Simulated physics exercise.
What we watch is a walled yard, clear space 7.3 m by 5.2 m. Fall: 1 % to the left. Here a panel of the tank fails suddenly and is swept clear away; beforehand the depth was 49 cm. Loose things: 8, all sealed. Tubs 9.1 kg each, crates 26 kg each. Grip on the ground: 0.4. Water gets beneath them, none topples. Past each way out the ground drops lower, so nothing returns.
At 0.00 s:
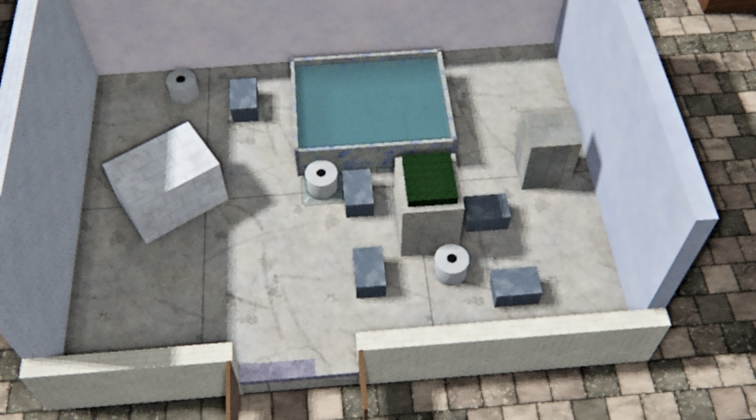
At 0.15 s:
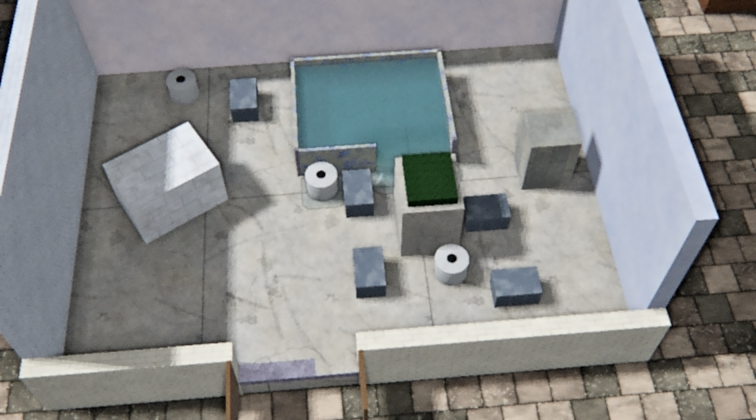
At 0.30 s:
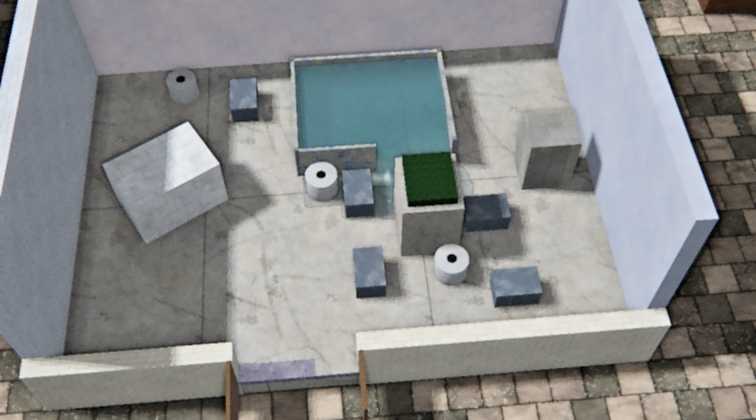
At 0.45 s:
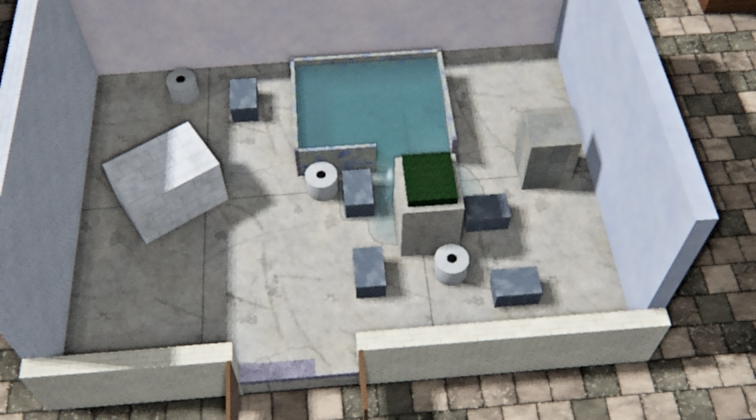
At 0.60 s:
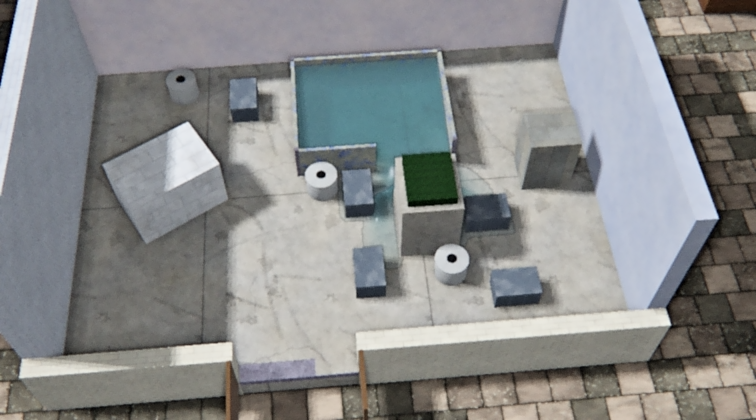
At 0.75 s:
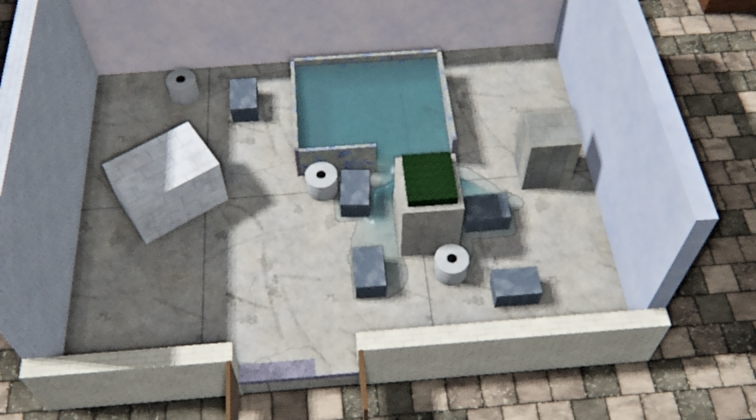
Water spills through a gap in the pool's front wall and spreads thinly around nearby blocks.
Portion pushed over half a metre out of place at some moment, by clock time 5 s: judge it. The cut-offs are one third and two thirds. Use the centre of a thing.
The share is between one third and two thirds.
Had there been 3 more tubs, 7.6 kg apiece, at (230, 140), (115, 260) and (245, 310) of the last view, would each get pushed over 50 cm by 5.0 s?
Outcome: Stays within first, stays within next, breaks the threshold last.
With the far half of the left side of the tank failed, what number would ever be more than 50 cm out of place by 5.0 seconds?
2.
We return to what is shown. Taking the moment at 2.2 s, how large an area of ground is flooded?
Around 19 m2 of it.
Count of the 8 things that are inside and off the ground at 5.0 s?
I count 0.
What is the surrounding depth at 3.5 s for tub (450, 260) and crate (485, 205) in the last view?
About 2 and 3 cm.
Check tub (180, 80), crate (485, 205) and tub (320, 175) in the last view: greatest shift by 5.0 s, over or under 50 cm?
Result, in order: Undershooting / overshooting / overshooting.
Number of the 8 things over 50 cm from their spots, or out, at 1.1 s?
By that time the total stands at 0.
After 1.1 s 0 of 8 are over 50 cm from their spots; 0 afloat.
After 2.2 s 3 of 8 are over 50 cm from their spots; 0 afloat.
After 3.5 s 3 of 8 are over 50 cm from their spots; 0 afloat.
After 5.0 s 3 of 8 are over 50 cm from their spots, and 3 have been at some point; 0 afloat.
